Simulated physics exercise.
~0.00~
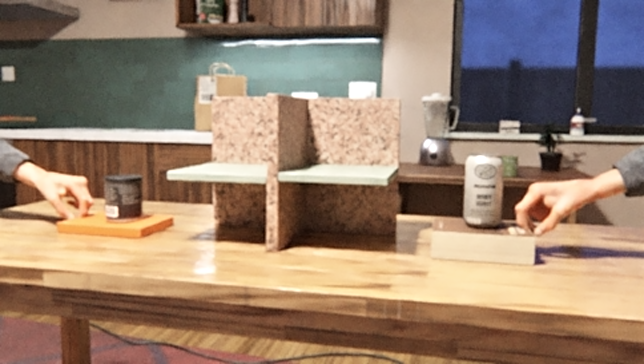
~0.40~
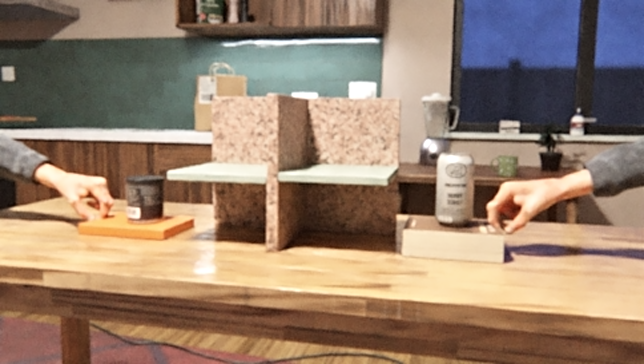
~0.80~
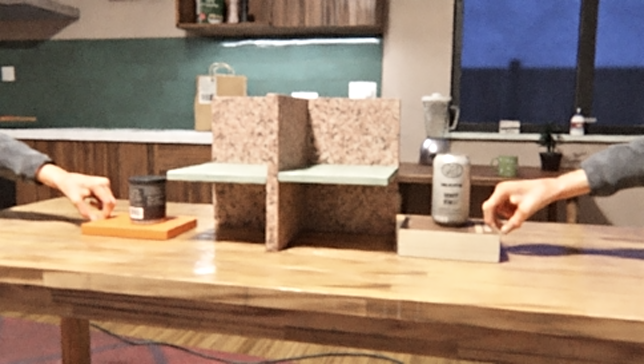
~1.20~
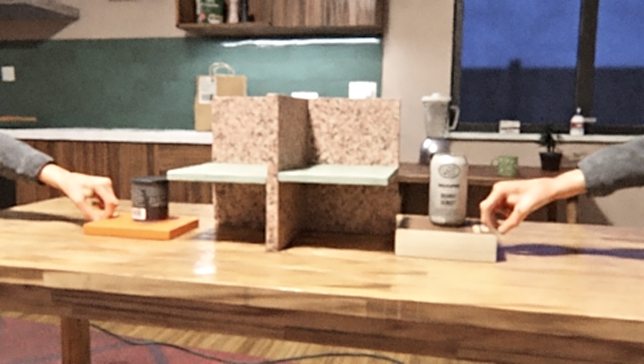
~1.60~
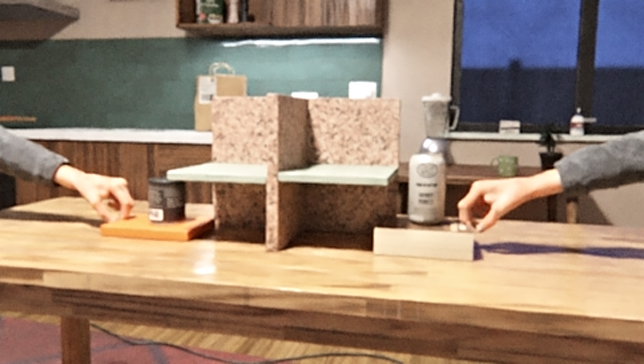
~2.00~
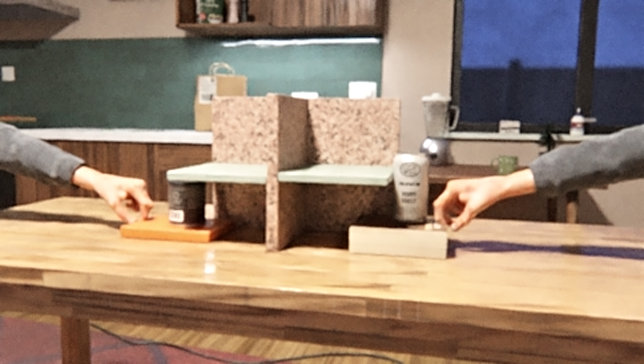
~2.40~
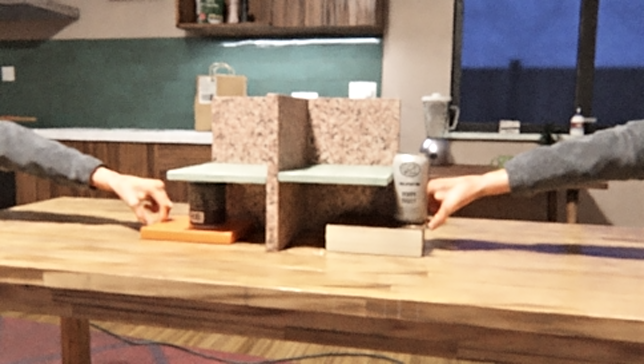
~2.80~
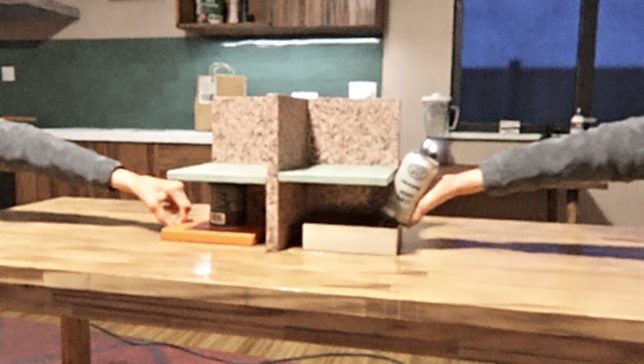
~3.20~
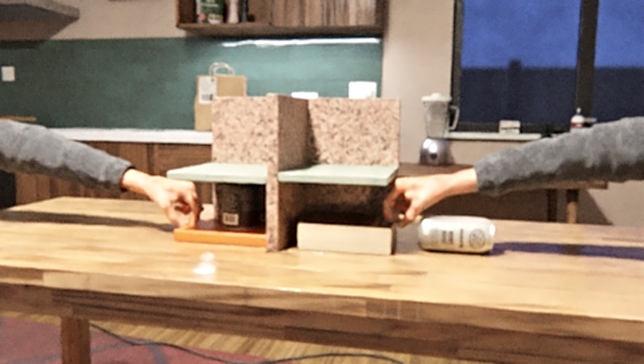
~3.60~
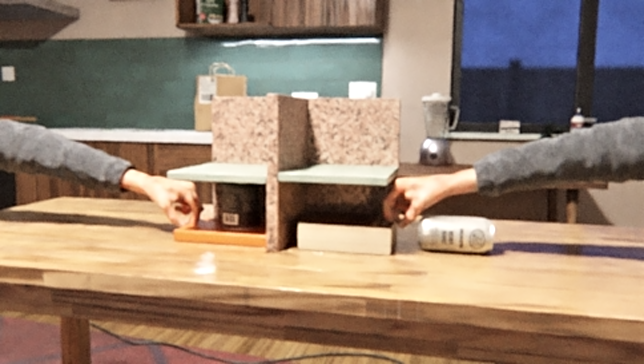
A white can riding on a flat, book-like base was knocked over by the shelf's edge and ended up on its side on the table, while a black pot on an orange tray slid safely underneath as two hands pushed the bases inward.
